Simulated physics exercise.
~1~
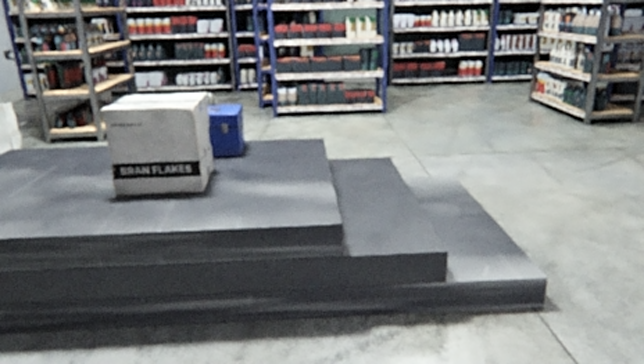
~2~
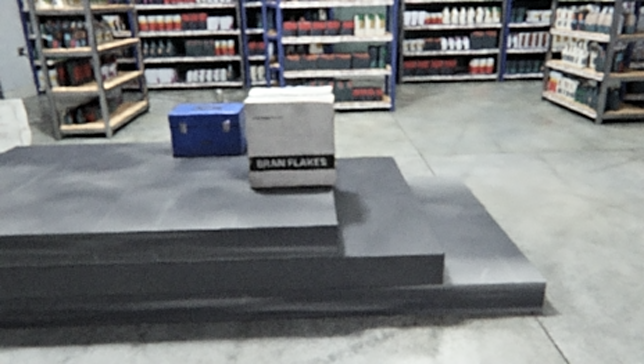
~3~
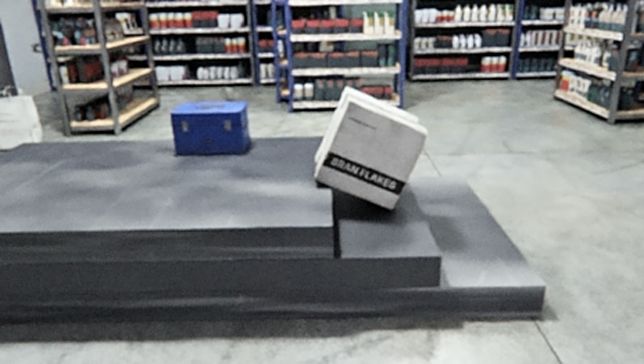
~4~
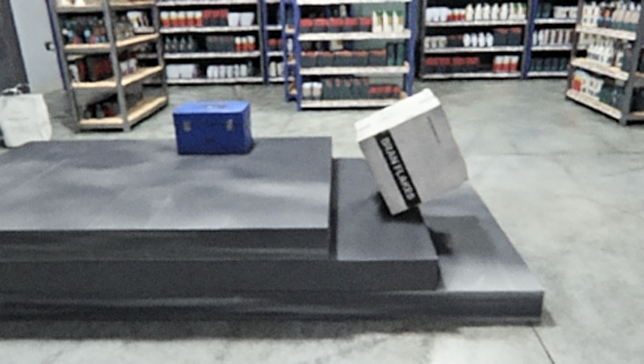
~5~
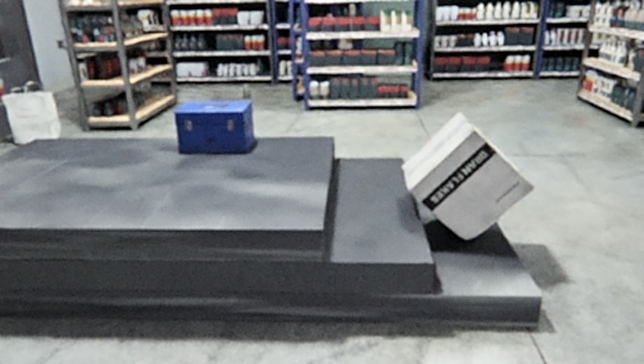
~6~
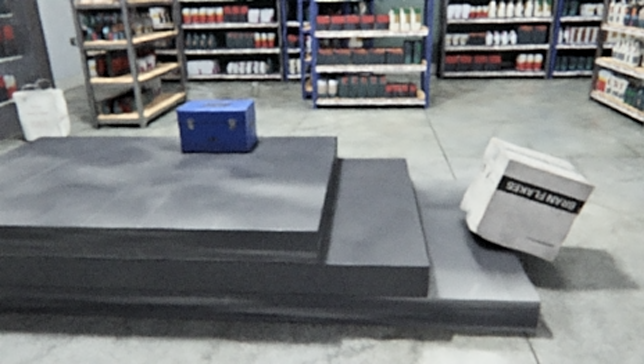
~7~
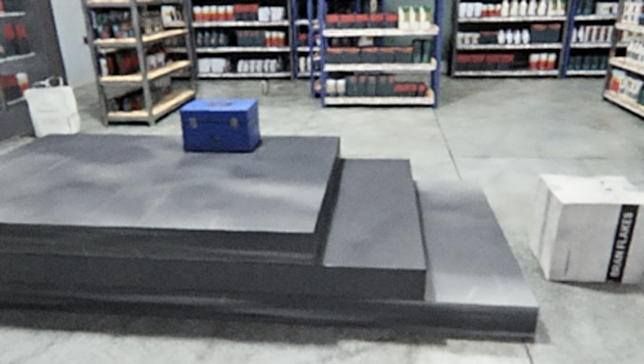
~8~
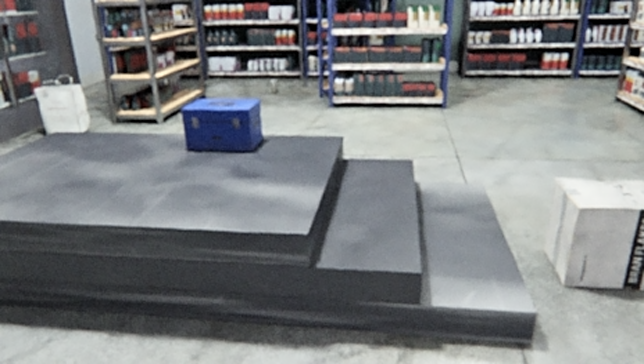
Dark steps in a shop aisle, a white Bran Flakes box sliding right past a blue toolbox, tumbling down onto the floor.
